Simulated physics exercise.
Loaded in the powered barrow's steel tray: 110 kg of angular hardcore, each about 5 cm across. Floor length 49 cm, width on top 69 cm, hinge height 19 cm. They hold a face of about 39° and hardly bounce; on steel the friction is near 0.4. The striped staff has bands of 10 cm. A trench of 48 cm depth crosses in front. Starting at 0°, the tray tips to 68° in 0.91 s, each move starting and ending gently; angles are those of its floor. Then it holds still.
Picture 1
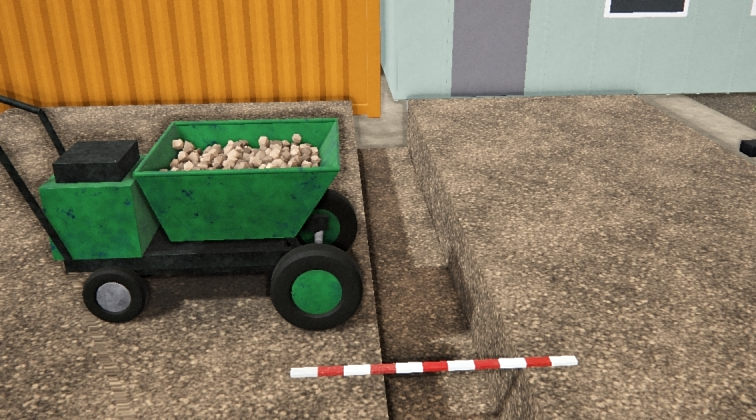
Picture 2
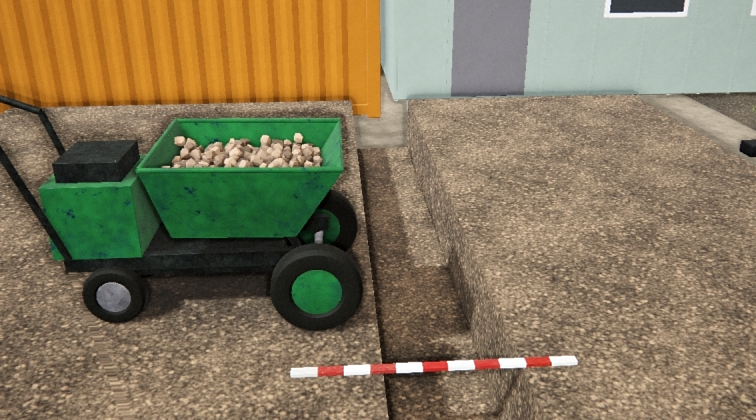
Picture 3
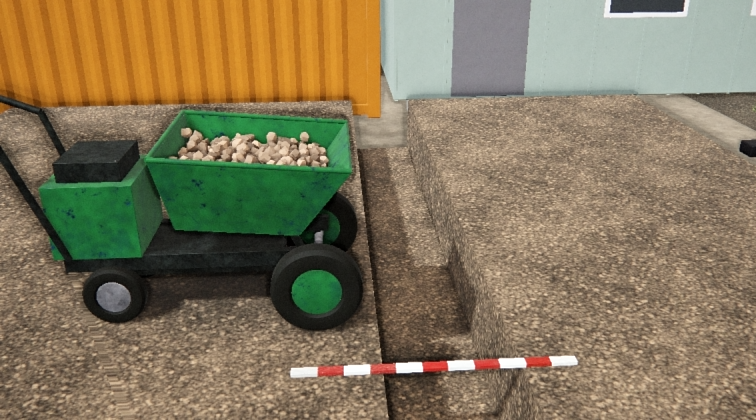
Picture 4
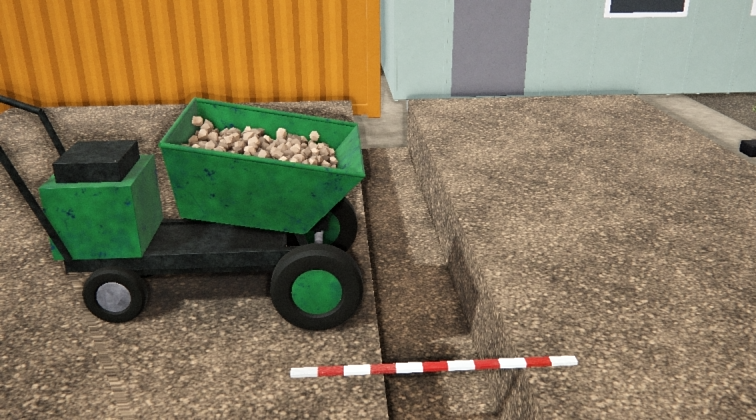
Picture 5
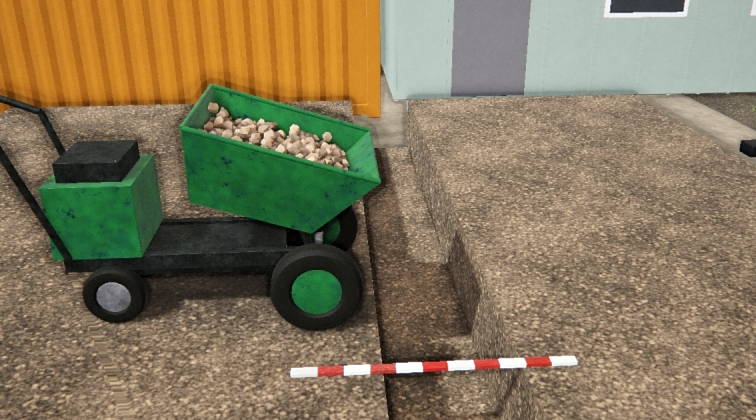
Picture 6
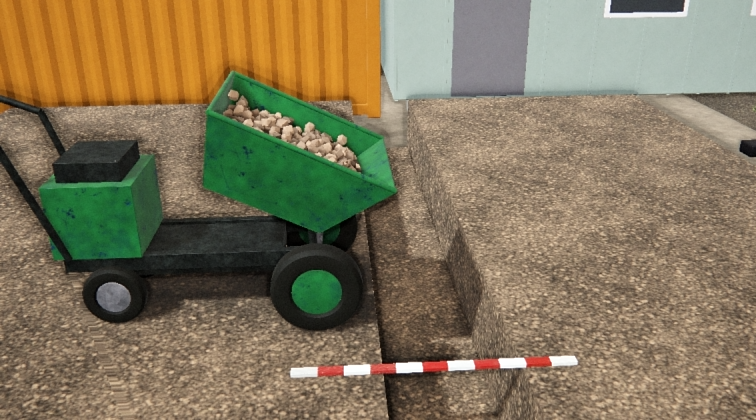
A green tray loaded with stones tilts steadily to the right on a stationary barrow.
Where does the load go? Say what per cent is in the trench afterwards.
Roughly 37 per cent ends in the trench.
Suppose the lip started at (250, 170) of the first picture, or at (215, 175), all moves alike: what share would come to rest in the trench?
First some 50, then 40 per cent.
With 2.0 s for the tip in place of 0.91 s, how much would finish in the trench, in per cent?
In that case some 45 per cent.
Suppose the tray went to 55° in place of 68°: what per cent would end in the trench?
Then about 10 per cent.
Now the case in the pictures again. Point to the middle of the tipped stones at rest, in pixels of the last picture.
Their middle is at about (470, 362).
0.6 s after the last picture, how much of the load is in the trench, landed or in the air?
About 15 per cent by then.
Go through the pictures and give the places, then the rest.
The first frame shows lip at (339, 169), floor tilted 0°, highest stones at (225, 152).
The second frame shows lip at (342, 170), floor tilted 1°, highest stones at (206, 149).
In the third frame, the tray is at 5°, its lip at (351, 172); the top of the load is at (212, 142).
The fourth frame shows lip at (364, 175), floor tilted 11°, highest stones at (212, 133).
In the fifth frame, the tray is at 18°, its lip at (380, 182); the top of the load is at (222, 121).
The sixth frame shows lip at (396, 191), floor tilted 26°, highest stones at (238, 109).
Then, 0.3 s after the last picture the floor is at 57°, 100 % in the tray; the foremost stones are at (418, 211).
Then, 0.6 s after the last picture the floor is at 68°, 86 % in the tray, 13 % in the trench, 1 % past the trench; the foremost stones are at (500, 288).
Then, 1.0 s after the last picture the floor is at 68°, 59 % in the tray, 26 % in the trench, 15 % past the trench; the foremost stones are at (589, 279).
Then, 2.9 s after the last picture the floor is at 68°, 48 % in the tray, 37 % in the trench, 15 % past the trench; the foremost stones are at (644, 287).
